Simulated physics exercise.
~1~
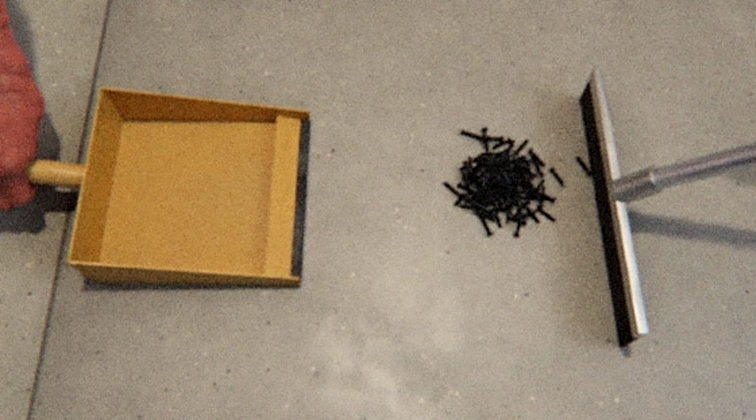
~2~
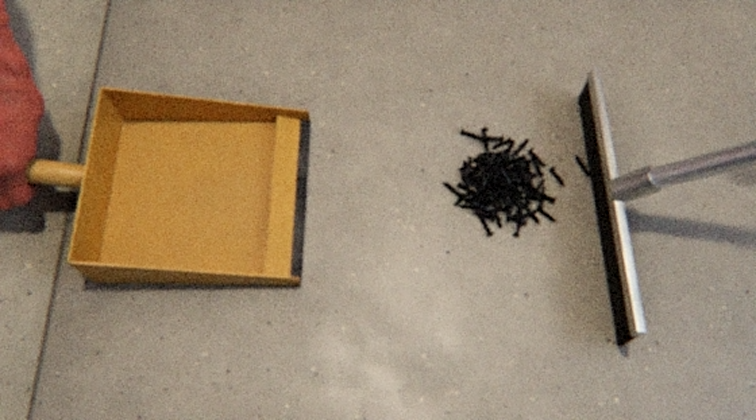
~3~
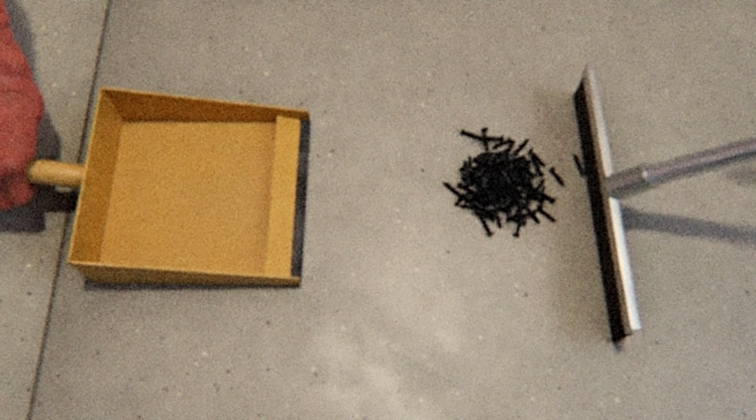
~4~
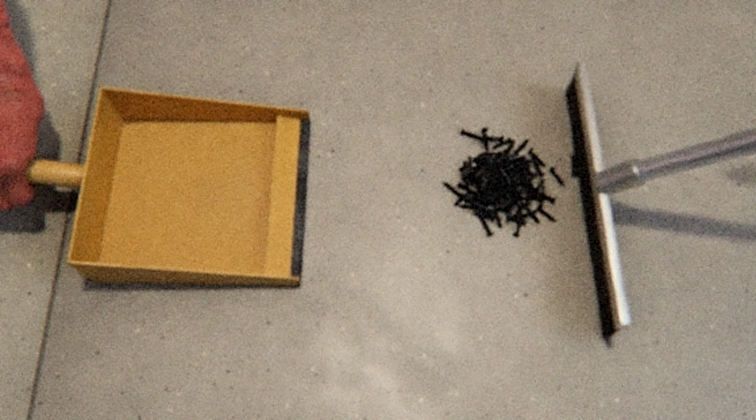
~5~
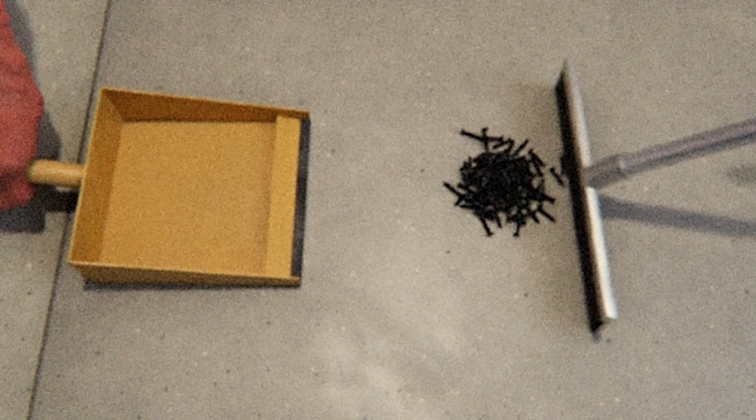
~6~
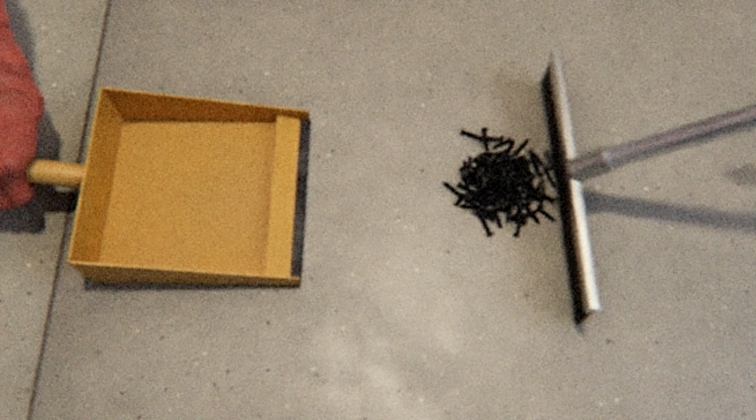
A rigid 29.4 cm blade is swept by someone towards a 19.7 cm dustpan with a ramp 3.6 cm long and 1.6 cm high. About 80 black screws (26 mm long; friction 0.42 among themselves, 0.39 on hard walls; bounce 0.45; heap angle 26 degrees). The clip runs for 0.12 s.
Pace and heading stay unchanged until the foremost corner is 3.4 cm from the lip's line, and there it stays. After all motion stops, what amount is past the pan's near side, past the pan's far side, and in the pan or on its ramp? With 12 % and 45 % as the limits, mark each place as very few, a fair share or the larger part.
My call: Near side: Very few; far side: A fair share; pan: Very few.
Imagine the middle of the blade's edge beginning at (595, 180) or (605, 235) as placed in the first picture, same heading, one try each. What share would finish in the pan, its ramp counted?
First try about 5 per cent, second about 5 per cent.
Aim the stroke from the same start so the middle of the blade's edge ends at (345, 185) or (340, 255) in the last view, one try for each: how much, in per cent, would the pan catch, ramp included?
Roughly 20 per cent for the first try and 20 per cent for the second.
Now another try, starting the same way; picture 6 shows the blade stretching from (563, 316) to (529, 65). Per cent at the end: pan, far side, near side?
You'd see pan at 30, far at 15 and near at 0.
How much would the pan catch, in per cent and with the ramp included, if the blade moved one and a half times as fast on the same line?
I'd put it at close to 15 per cent.
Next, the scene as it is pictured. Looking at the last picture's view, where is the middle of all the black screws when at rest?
Est. centre at rest: (319, 136) px.
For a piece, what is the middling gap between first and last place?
Median: Approx. 22 cm.
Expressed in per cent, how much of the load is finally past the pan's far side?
Share at rest: Approx. 35 per cent.
Then, 0.18 s after the last picture, middle of the blade 16 cm from the lip; 0 % over the lip, far side 10 %, near side 0 %.
Then, 0.31 s after the last picture, middle of the blade 8 cm from the lip; 0 % over the lip, far side 25 %, near side 0 %.
Then, 0.56 s after the last picture, middle of the blade 4 cm from the lip; 5 % over the lip, far side 35 %, near side 0 %.
In the end, near side 0 %, far side 35 %, pan 5 %, in front of the lip or behind the blade 60 %.
